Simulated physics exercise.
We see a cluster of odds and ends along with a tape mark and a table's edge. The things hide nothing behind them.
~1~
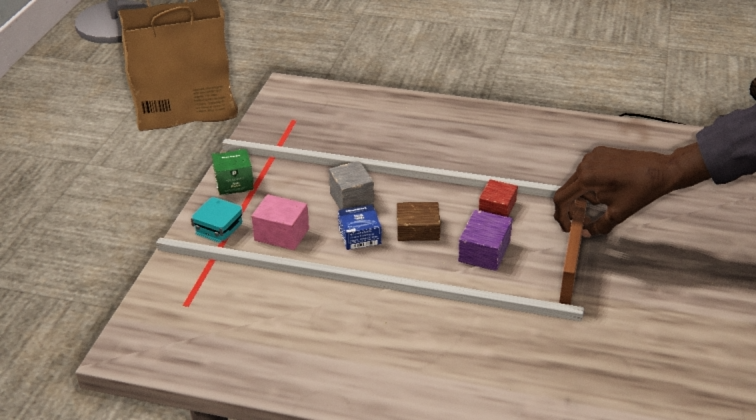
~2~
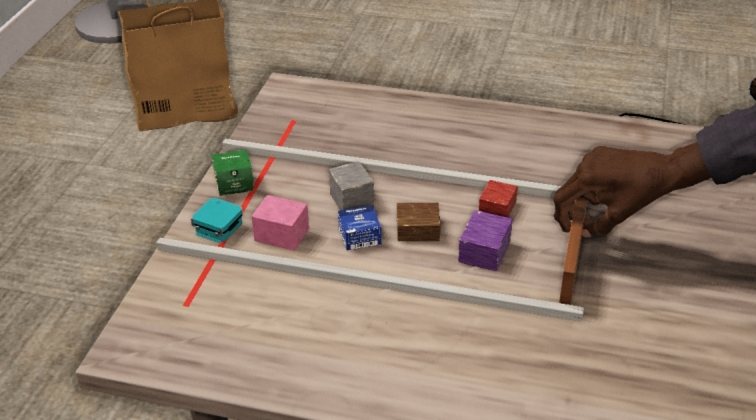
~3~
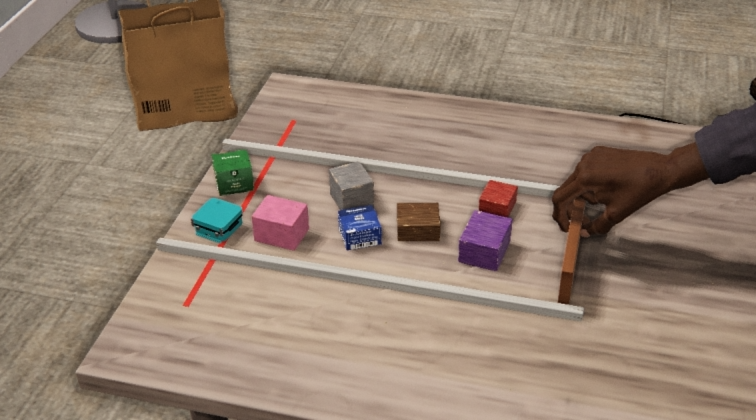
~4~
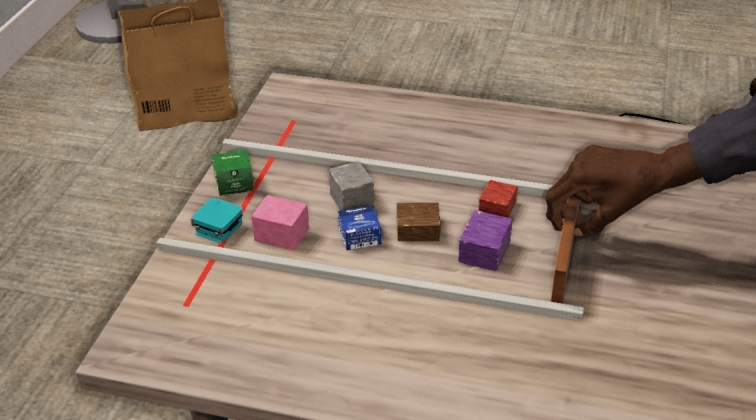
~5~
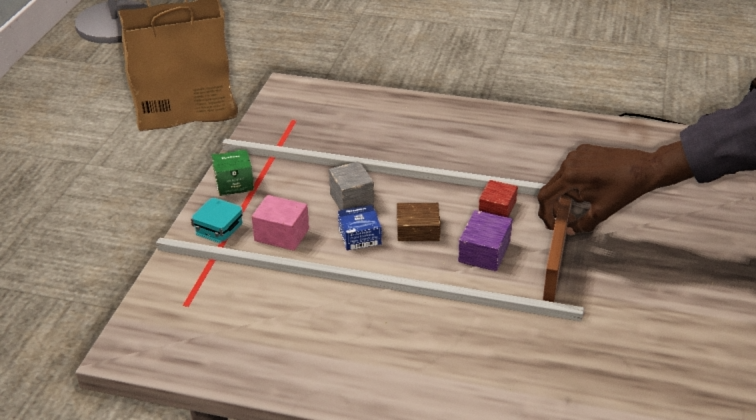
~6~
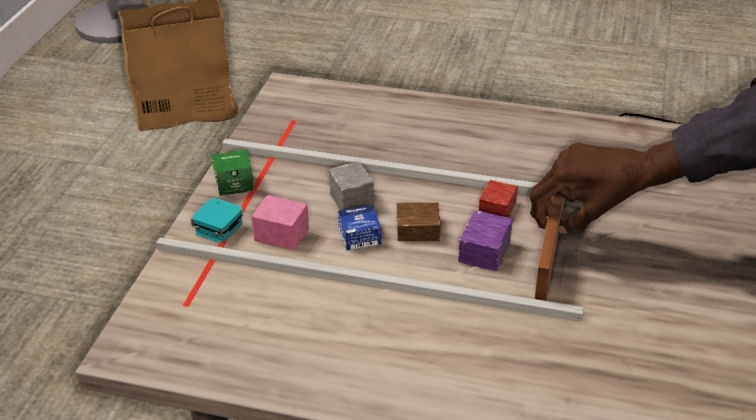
A hand holding an upright brown board slides it a short way left between two pale rails, toward a purple block and a red block. The other blocks and boxes, some near a red tape line, stay still.
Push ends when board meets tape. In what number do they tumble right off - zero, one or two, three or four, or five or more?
Three or four tumble off.
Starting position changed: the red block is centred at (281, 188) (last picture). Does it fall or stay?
Stays put.
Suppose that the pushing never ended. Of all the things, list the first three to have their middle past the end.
Sequence: Turquoise case; pink block; green box.
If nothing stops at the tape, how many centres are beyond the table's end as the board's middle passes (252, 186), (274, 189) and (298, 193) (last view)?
Middles past end - pos 1: 3, pos 2: 2, pos 3: 1.
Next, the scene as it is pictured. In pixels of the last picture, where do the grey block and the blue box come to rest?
The first sits around (213, 169), while the other sits around (175, 222).
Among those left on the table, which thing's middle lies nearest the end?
The foremost one is the brown block.
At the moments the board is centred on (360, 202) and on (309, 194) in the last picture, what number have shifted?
Counting first: 7, next 7.
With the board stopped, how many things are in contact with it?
Count recorded: 2.
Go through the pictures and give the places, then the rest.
In the first picture, green box (233, 173); turquoise case (218, 221); pink block (281, 222); board (576, 235); tape (246, 203).
In the second picture, turquoise case (218, 221); purple block (485, 241).
In the third picture, pink block (281, 223); board (574, 234).
In the fourth picture, green box (233, 173); red block (498, 200).
In the fifth picture, turquoise case (218, 221); blue box (360, 227).
In the sixth picture, green box (233, 173); turquoise case (218, 221); pink block (281, 223); board (552, 231); tape (246, 203).
Soon after, none off yet; green box at rest near (233, 173); turquoise case at rest near (218, 221); pink block at rest near (281, 223).
In the end, the number that fall off is three or four; gone, pink block, turquoise case and green box.
